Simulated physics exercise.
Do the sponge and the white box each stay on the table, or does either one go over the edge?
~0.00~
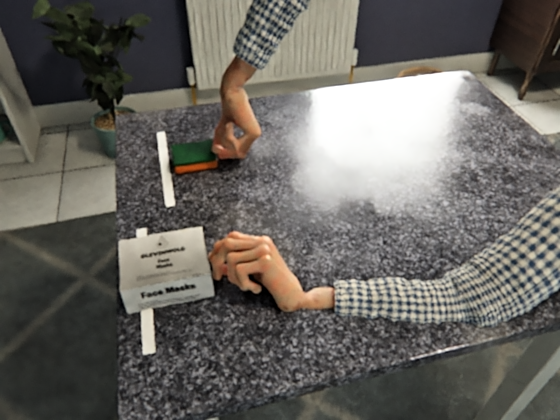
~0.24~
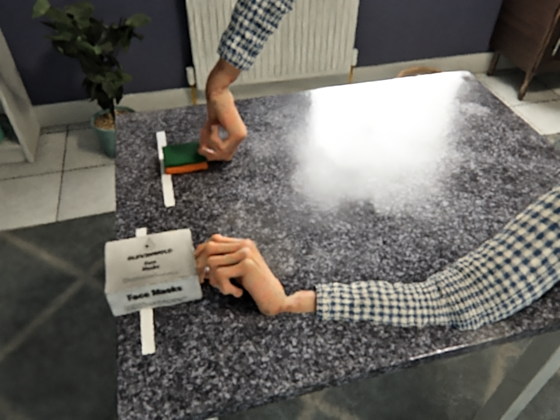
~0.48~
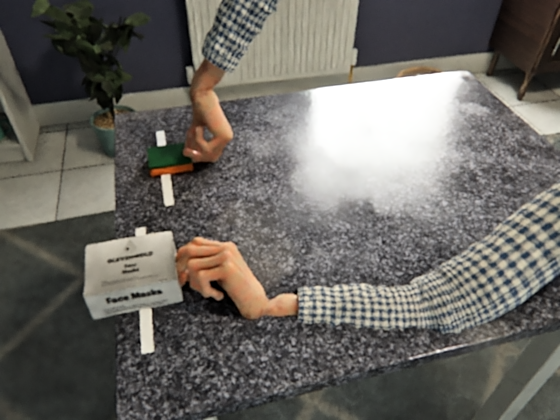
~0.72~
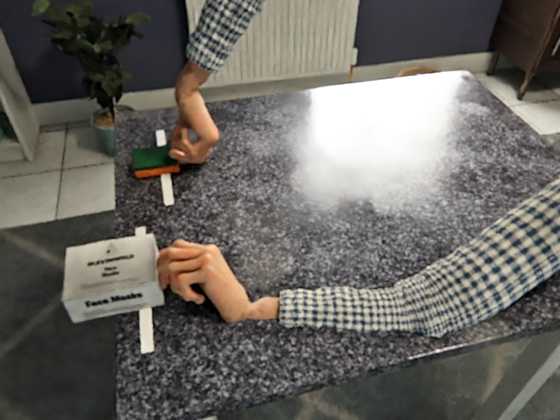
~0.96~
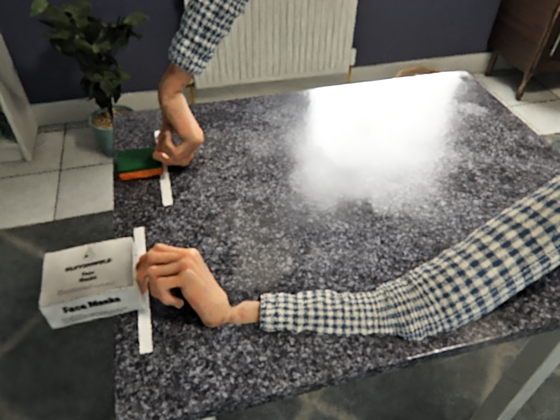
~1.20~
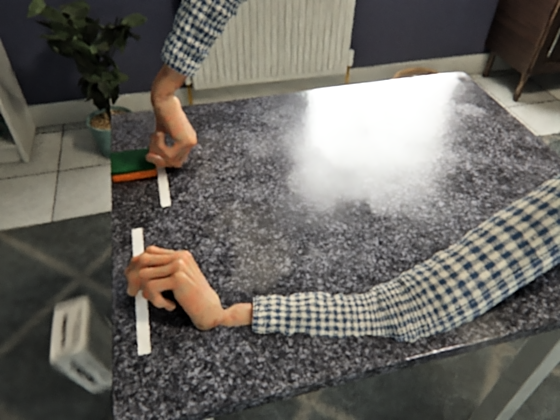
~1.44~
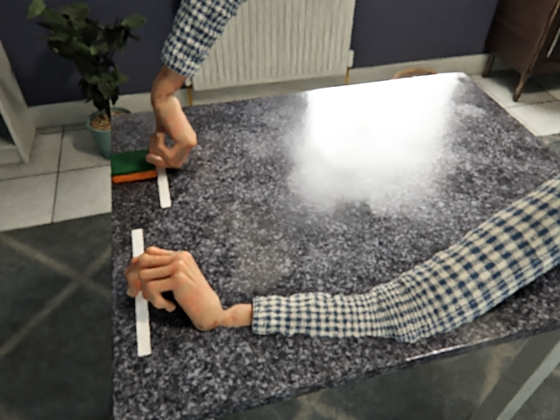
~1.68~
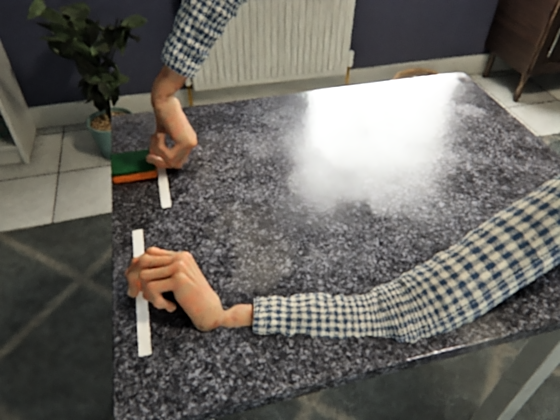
The sponge stays on the table at the edge, but the white box tips over the edge and falls off.
In this clip, two hands slowly push a white box of face masks and a green and orange sponge left across a speckled table until the fingers reach white tape strips. The box tips off the edge and drops out of view, while the sponge stays on the table.
